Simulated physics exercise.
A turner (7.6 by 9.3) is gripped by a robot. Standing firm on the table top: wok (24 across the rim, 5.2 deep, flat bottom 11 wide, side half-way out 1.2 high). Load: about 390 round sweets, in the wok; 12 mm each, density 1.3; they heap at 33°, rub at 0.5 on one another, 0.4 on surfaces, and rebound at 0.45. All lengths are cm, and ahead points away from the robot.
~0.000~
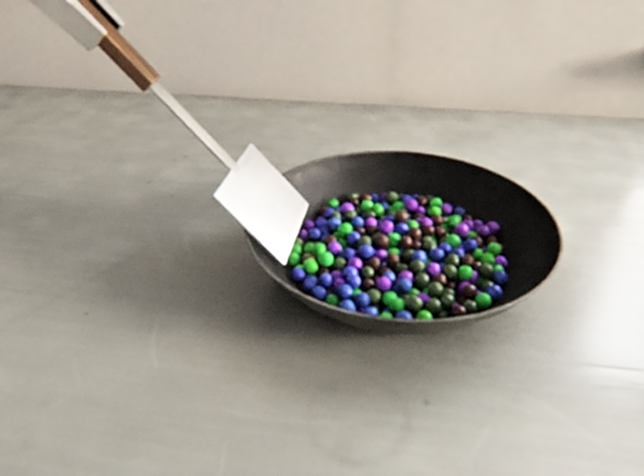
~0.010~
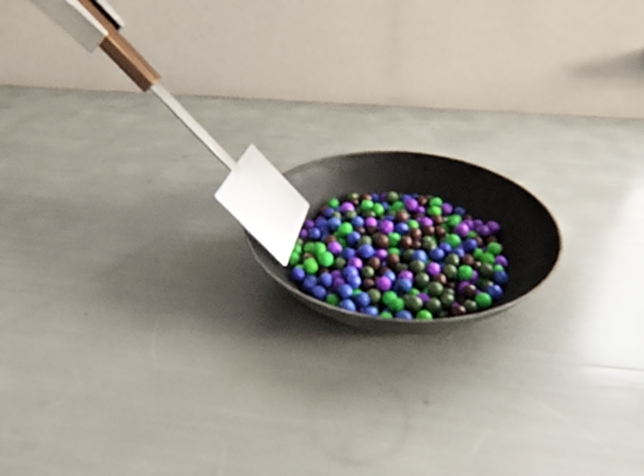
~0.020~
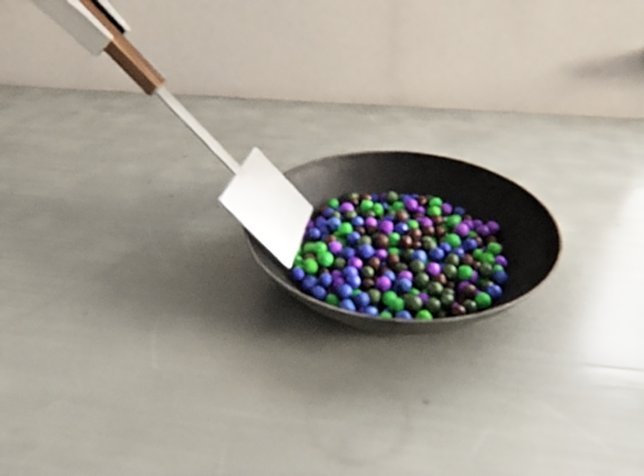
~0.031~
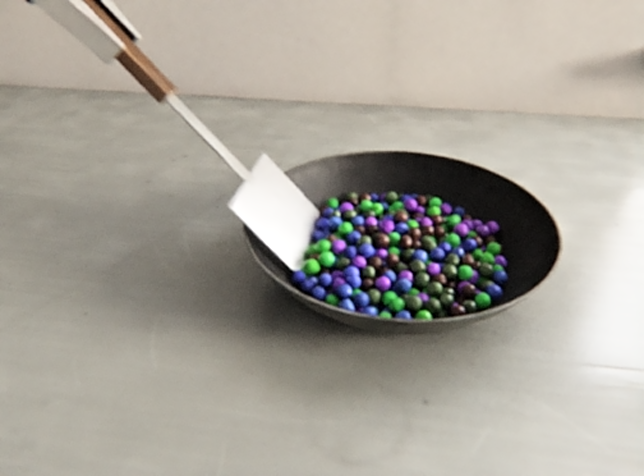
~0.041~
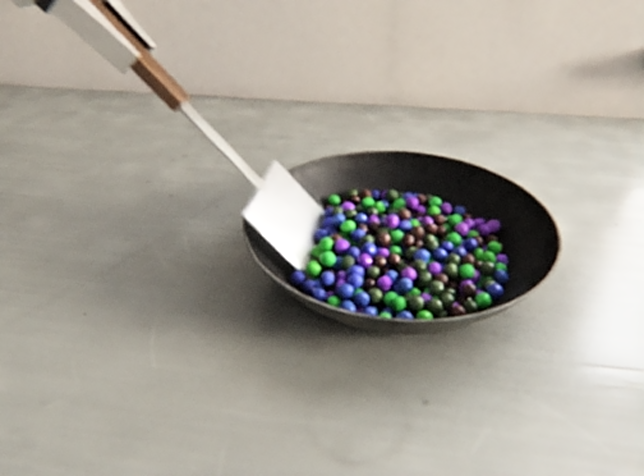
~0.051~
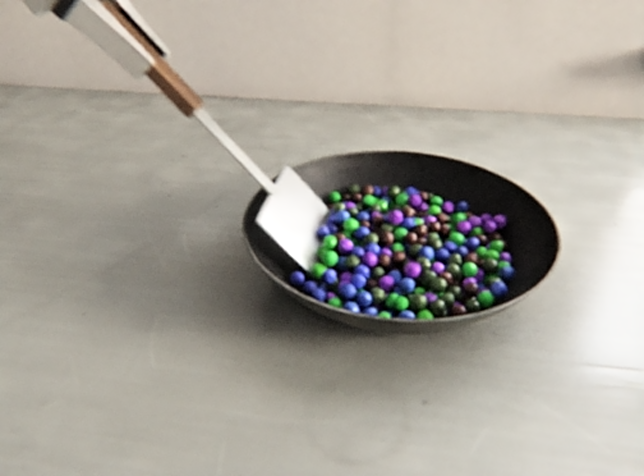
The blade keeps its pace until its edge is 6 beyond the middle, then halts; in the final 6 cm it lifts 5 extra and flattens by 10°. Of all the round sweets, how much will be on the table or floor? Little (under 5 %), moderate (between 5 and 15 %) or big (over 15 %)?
On the table or floor the share is big, over 15 %.
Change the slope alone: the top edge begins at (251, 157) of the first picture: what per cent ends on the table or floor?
Some 25 per cent.
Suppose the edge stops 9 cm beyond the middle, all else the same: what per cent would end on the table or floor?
Then about 40 per cent.
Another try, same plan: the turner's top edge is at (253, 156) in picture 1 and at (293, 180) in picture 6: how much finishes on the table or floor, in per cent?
About 25 per cent.
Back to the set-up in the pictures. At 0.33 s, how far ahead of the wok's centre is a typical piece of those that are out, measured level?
Roughly 20 cm.
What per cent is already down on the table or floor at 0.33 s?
About 10 per cent.
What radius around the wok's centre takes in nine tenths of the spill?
About 55 cm.
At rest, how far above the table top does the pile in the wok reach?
Some 5.5 cm.
By 0.08 s, sloping 49°, highest piece 5 above the table; 389 in the wok.
By 0.12 s, sloping 46°, highest piece 6 above the table; 389 in the wok.
By 0.33 s, sloping 39°, highest piece 11 above the table; 302 in the wok, 43 on the table or floor, 44 on the blade or in flight.
By 1.38 s, sloping 39°, highest piece 5 above the table; 301 in the wok, 88 on the table or floor.
Final count, 301 in the wok, 88 on the table or floor. That is 23 % on the table or floor.
